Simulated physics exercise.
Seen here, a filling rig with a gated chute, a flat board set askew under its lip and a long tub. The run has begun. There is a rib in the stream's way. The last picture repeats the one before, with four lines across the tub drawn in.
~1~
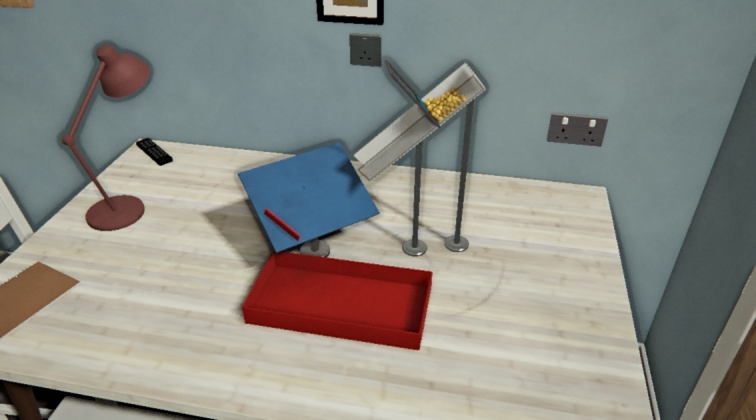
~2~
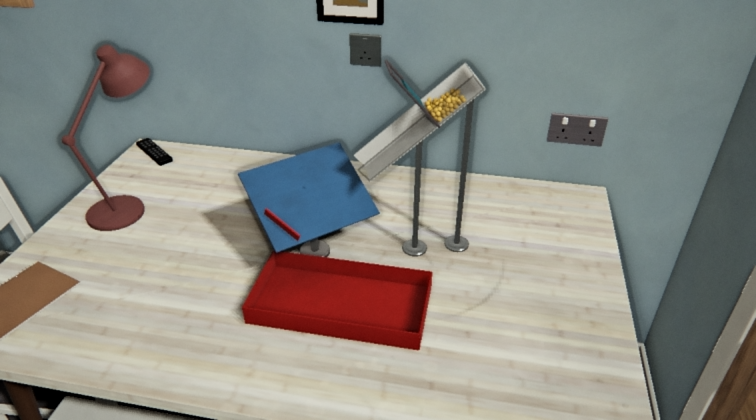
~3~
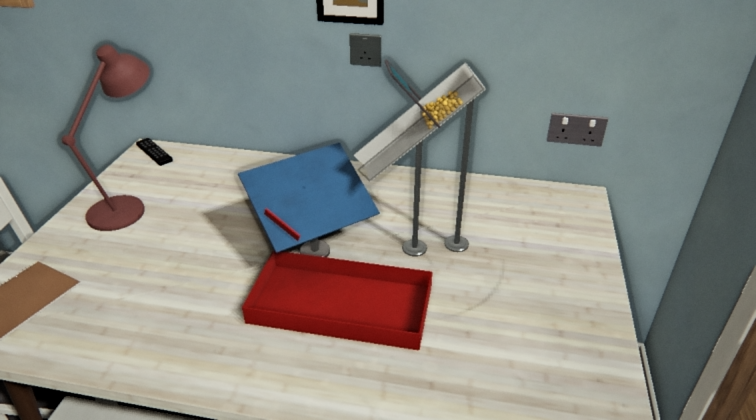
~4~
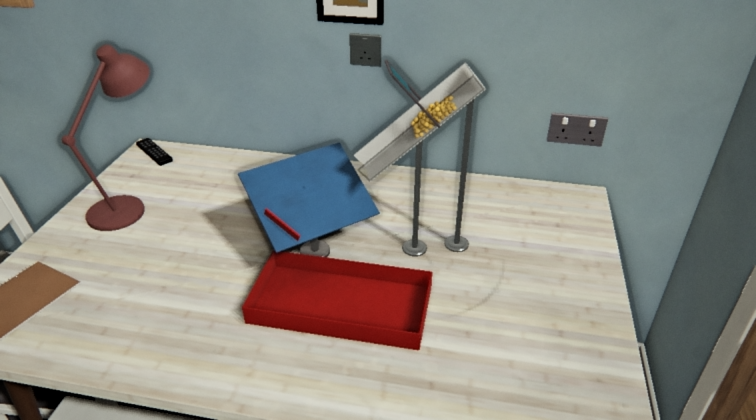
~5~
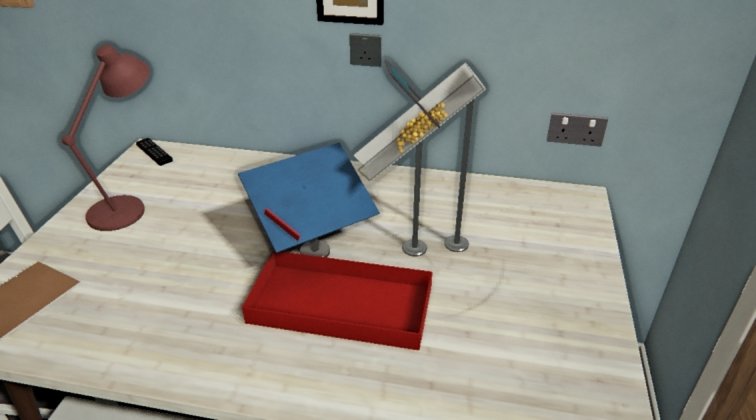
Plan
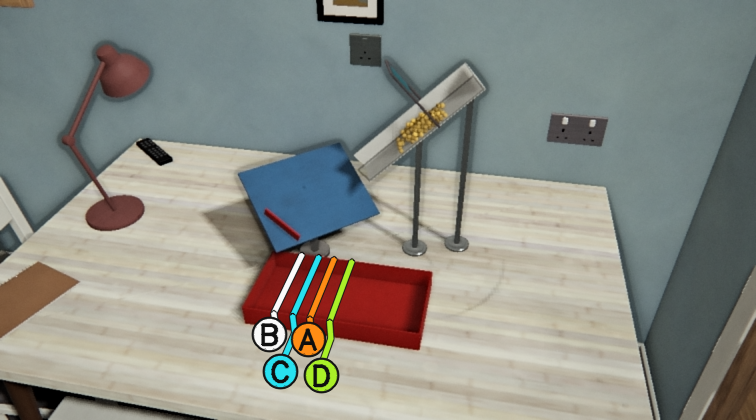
Small yellow balls sliding down a sloping grey chute above a tilted blue board and an empty red tray on a wooden table.
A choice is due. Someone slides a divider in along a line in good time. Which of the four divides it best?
Line A.
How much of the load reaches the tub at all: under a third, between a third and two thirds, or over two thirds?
About that: Over two thirds.
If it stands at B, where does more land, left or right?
Right.
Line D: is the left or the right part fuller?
Left.
On the marked copy, line A crosses the front rim at (310, 317); line B crosses the front rim at (274, 312); line C crosses the front rim at (292, 315); line D crosses the front rim at (329, 320).
Choosing A, of what is caught, roughly half on the left of the divider, roughly half on the right.
Choosing B, of what is caught, not one piece on the left of the divider, every piece on the right.
Choosing C, of what is caught, about a tenth on the left of the divider, almost all on the right.
Choosing D, of what is caught, the larger part on the left of the divider, about a tenth on the right.
